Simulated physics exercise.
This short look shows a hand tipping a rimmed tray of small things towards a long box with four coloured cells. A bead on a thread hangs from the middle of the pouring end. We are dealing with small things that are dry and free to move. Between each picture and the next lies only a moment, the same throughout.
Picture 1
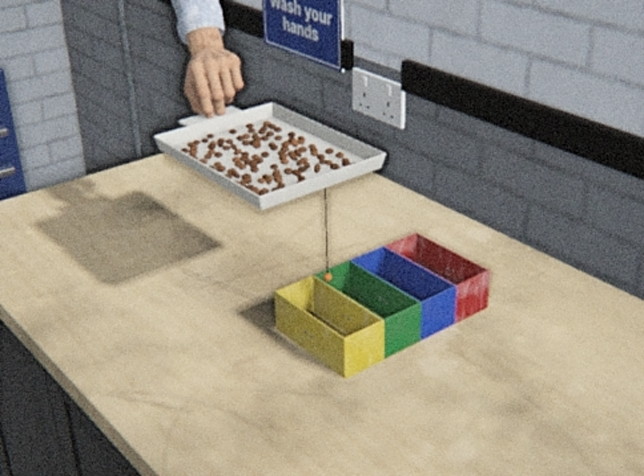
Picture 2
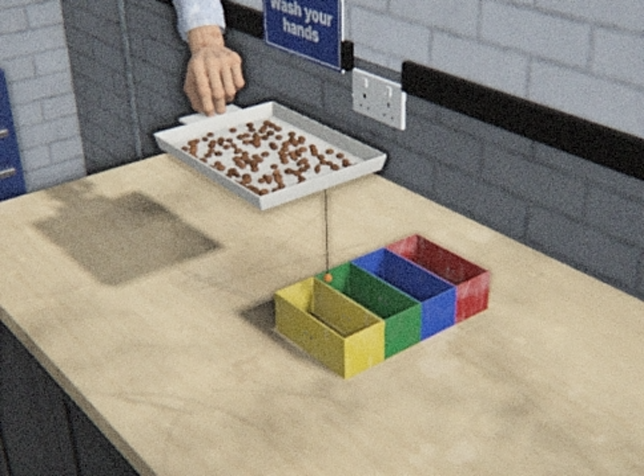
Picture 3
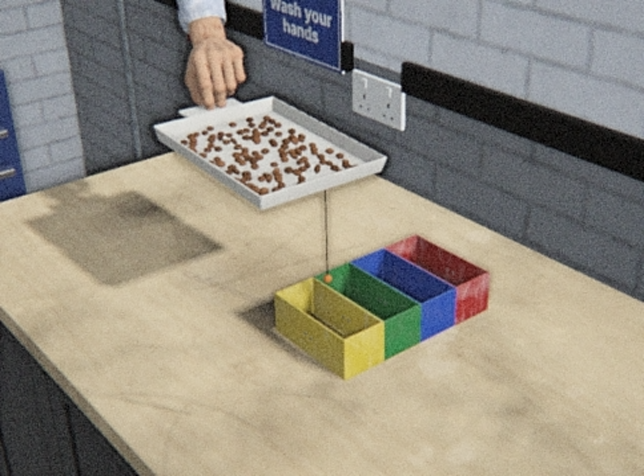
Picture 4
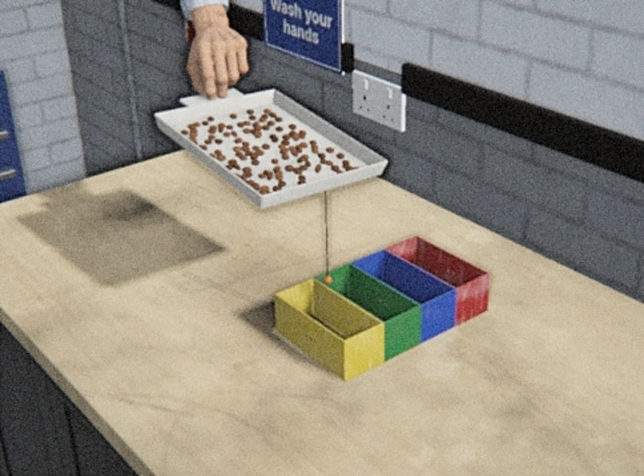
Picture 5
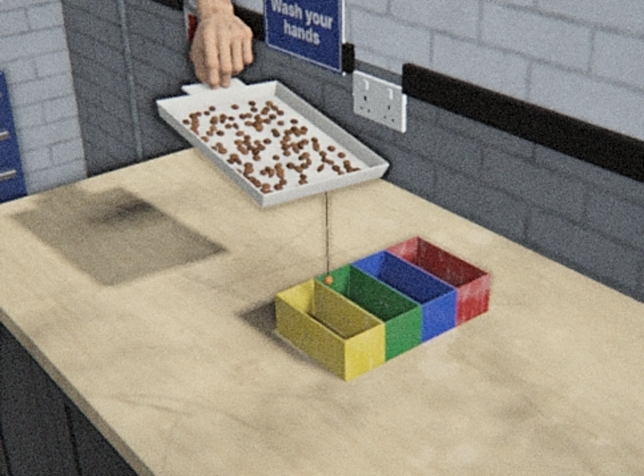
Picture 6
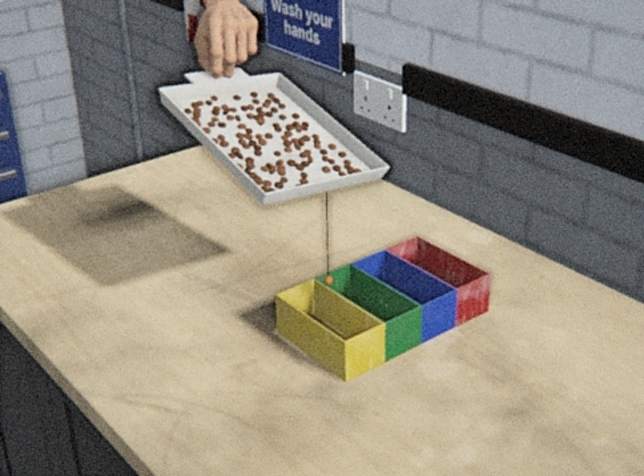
On a wooden worktop beside a grey brick wall, a hand holds a rimmed tray of small brown pieces near a box with yellow, green, blue and red cells, then gradually raises the handle end, slanting the tray toward its right corner.
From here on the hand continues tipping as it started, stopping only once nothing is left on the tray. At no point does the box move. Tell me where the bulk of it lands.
The bulk lands in the blue cell.
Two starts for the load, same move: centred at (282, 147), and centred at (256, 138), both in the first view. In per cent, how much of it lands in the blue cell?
In order, 70 % then 60 %.
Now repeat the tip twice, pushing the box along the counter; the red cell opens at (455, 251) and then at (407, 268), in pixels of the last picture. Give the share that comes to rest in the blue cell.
Roughly 10 per cent, then roughly 60 per cent.
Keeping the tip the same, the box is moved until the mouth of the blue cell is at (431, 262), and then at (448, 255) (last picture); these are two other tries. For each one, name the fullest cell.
Position one: The green one. Position two: The cell in yellow.
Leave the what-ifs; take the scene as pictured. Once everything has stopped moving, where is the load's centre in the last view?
Last view, centre at rest - approx. (396, 310).
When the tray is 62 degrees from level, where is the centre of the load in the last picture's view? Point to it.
Look close to (343, 163) in the last picture.
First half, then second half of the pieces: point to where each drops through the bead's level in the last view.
The opening half passes (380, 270), the closing half (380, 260).
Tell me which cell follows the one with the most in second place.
Second place: The green one.
Soon, tray tipped steeply; all on the tray.
A while on, tray tipped past a quarter turn; about a quarter on the tray; about a third in the blue cell; about a quarter in the green cell; a stray few in the red cell; about a quarter falling or outside the box.
Towards the end, tray tipped past a quarter turn; about two thirds in the blue cell; about a quarter in the green cell; a stray few in the red cell.
Finally, tray tipped past a quarter turn; about two thirds in the blue cell; about a quarter in the green cell; a stray few in the red cell; none in the yellow cell.
